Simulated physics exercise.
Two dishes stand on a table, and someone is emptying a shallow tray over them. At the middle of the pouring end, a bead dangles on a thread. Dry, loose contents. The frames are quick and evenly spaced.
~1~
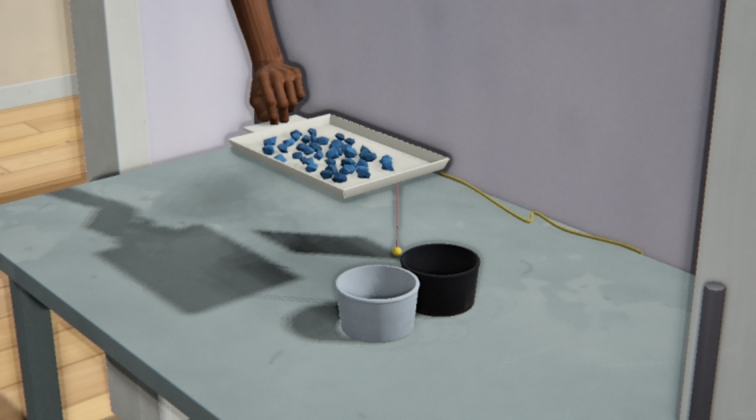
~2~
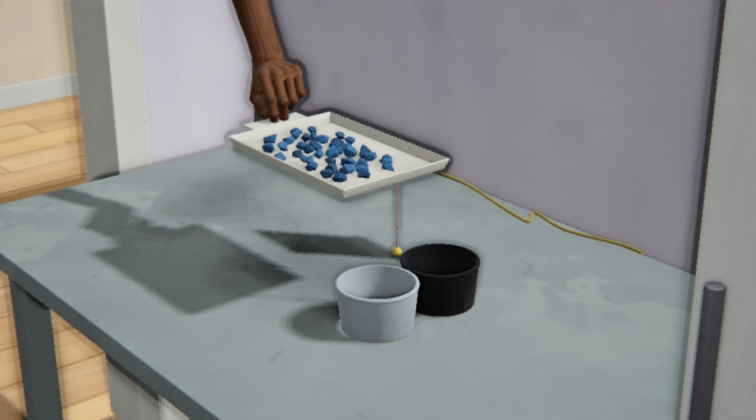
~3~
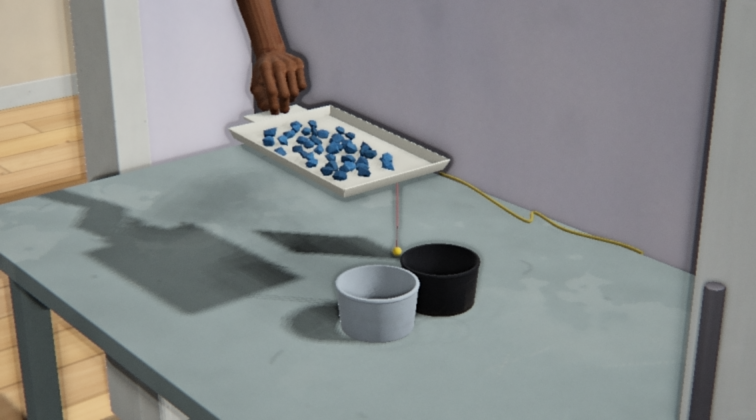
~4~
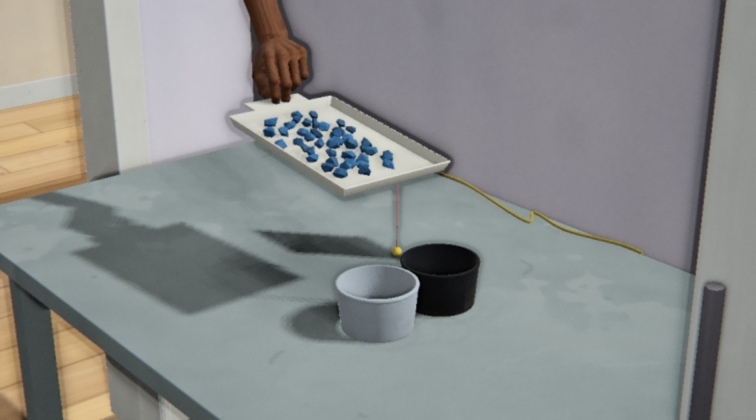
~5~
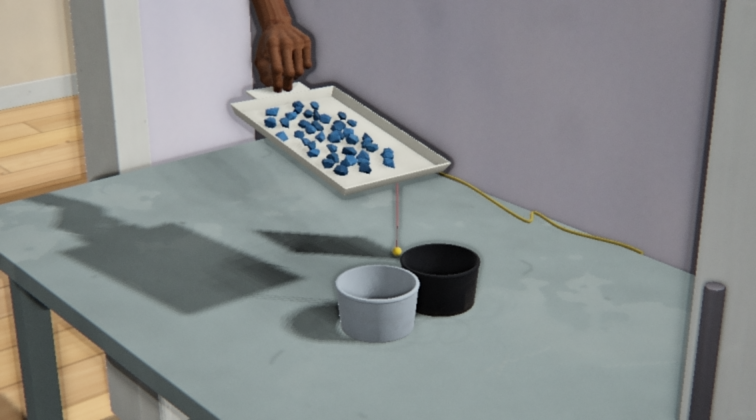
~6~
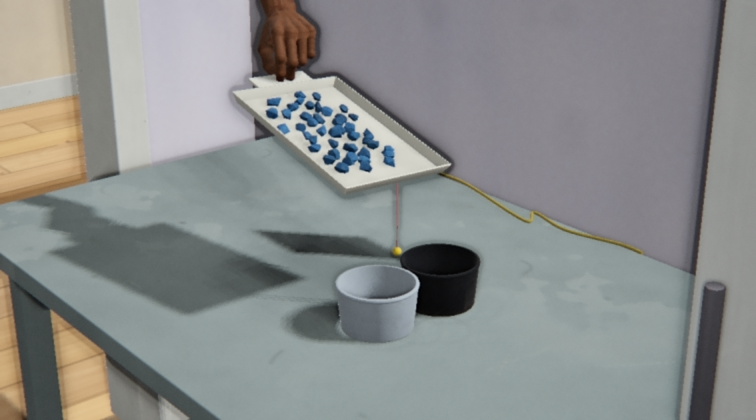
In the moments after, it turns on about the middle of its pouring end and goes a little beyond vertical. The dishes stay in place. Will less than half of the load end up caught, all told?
No, the greater share is caught.
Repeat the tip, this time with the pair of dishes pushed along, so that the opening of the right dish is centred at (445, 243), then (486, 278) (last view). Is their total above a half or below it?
Well, a minority share the first time and a minority share the next.
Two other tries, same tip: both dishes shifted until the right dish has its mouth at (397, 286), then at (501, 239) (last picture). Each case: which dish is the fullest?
Well, the first go goes to the rightmost dish, and the second to the leftmost dish.
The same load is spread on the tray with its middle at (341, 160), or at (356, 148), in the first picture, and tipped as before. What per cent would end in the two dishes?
90 and 80 per cent.
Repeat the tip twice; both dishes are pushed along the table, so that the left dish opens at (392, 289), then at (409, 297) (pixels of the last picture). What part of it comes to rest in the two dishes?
You'd get 90 in a hundred first and 30 in a hundred after that.
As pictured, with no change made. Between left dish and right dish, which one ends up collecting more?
Simple - it is the one placed right.
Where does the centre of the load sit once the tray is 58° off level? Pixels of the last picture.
I'd put it at about (410, 164).
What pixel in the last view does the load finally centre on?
The centre settles at about (439, 299).
Soon after the last picture, tray tipped steeply; nearly all on the tray; a small part in the air.
A little later, tray tipped right over; about a quarter on the tray; about a quarter in the left dish; about a third in the right dish; about a quarter outside both; a small part in the air.
Later still, tray tipped past a quarter turn; about a quarter in the left dish; about two thirds in the right dish; about a quarter outside both.
At rest, tray tipped past a quarter turn; about a quarter in the left dish; about two thirds in the right dish; about a quarter outside both.
